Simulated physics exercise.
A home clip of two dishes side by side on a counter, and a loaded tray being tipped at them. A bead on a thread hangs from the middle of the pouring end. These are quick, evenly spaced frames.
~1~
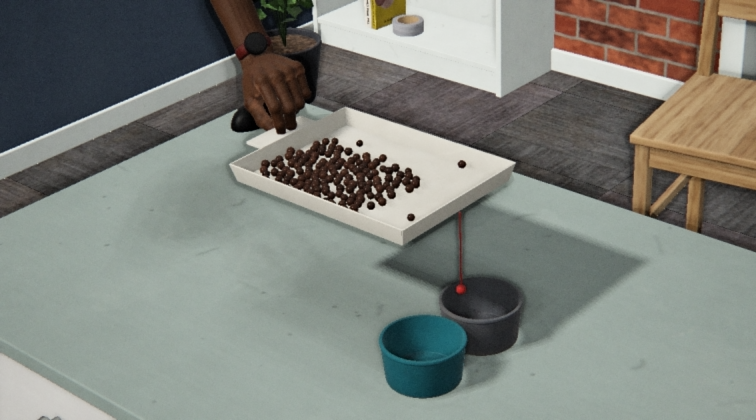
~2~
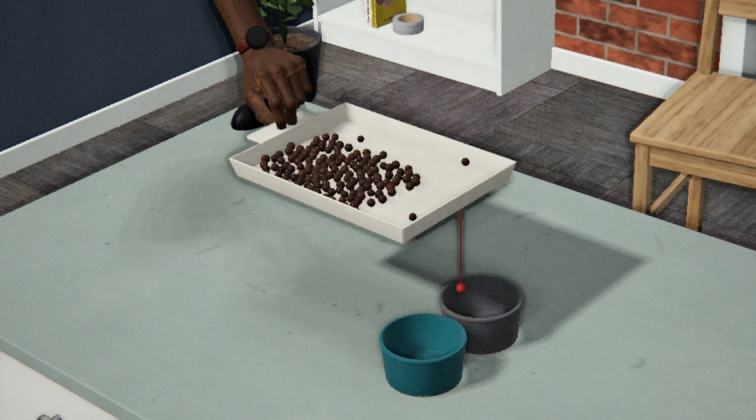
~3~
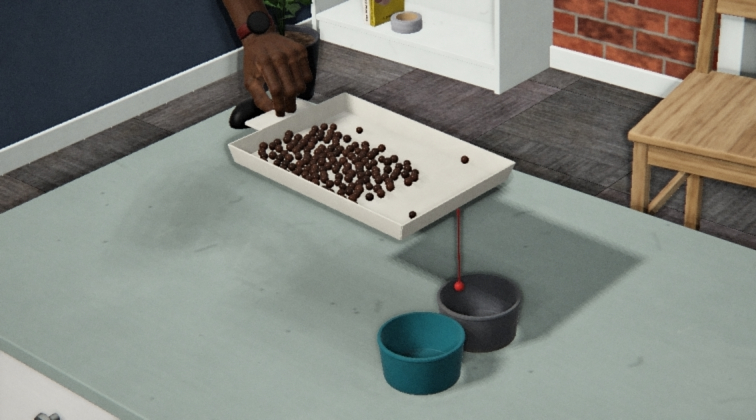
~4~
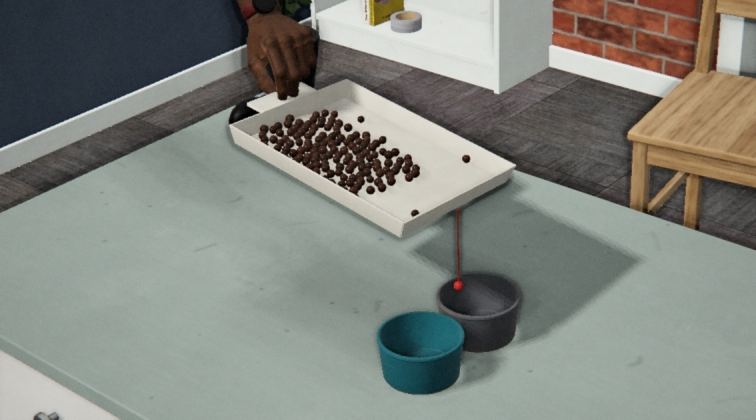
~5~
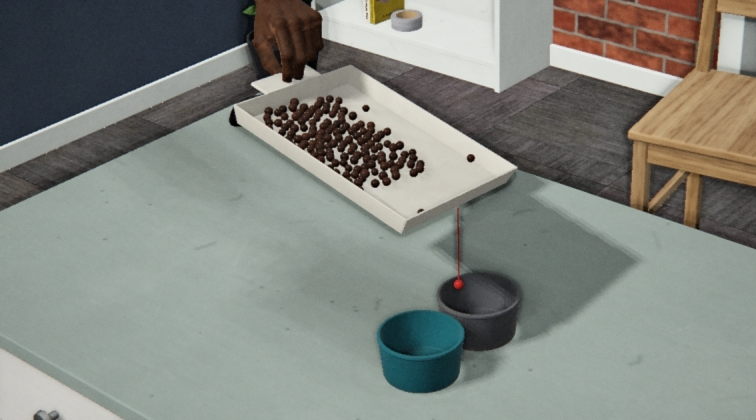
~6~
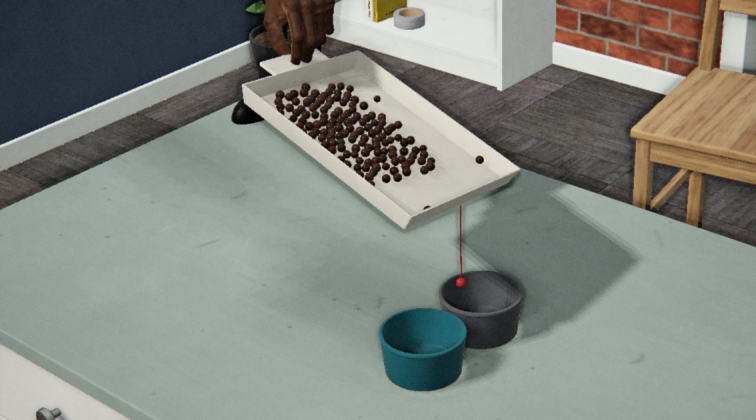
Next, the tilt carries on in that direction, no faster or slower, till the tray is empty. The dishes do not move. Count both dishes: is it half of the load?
They take only the smaller part between them.
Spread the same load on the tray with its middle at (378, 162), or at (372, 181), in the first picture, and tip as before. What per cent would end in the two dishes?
Near 10 % and 20 %.
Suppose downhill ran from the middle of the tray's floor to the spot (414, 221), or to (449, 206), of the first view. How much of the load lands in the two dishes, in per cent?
Roughly 80 per cent, and 20 per cent.
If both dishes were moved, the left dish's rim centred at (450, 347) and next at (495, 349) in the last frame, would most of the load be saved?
The first try: Not half. The second: Under half.
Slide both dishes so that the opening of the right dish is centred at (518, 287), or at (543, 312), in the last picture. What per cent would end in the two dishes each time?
Near 40 % and 0 %.
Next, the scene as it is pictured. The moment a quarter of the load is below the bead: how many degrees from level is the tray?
Roughly 65°.
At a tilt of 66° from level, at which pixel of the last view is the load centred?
At about (506, 192).
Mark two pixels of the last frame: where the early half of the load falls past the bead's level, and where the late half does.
At about (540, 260), then at (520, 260).
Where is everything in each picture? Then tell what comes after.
Corners of the pouring end (402, 227) and (508, 163), level; middle of the load (335, 174), chocolate balls; left dish (456, 368); right dish (513, 327); bead on its thread (461, 289), in the first frame.
Corners of the pouring end (402, 225) and (509, 162), level; middle of the load (335, 170), in the second frame.
Corners of the pouring end (401, 222) and (508, 162), tipped barely, lowest at the right corner; middle of the load (333, 161), in the third frame.
Corners of the pouring end (403, 219) and (509, 165), tipped a little, lowest at the right corner; middle of the load (334, 150), in the fourth frame.
Corners of the pouring end (405, 216) and (510, 166), tipped clearly, lowest at the right corner; middle of the load (339, 138), in the fifth frame.
Corners of the pouring end (410, 212) and (514, 167), tipped clearly, lowest at the right corner; middle of the load (350, 129), every one on the move; left dish (456, 361); right dish (513, 320), in the sixth frame.
Just after the last frame, tray tipped steeply; roughly two thirds on the tray; just a few in the right dish; roughly a quarter outside both; roughly a quarter in the air.
A moment on, tray tipped past a quarter turn; just a few on the tray; about a tenth in the right dish; the larger part outside both; about a tenth in the air.
Further on, tray tipped past a quarter turn; about a tenth in the right dish; the larger part outside both.
When it is over, tray tipped past a quarter turn; not one in the left dish; about a tenth in the right dish; the larger part outside both.
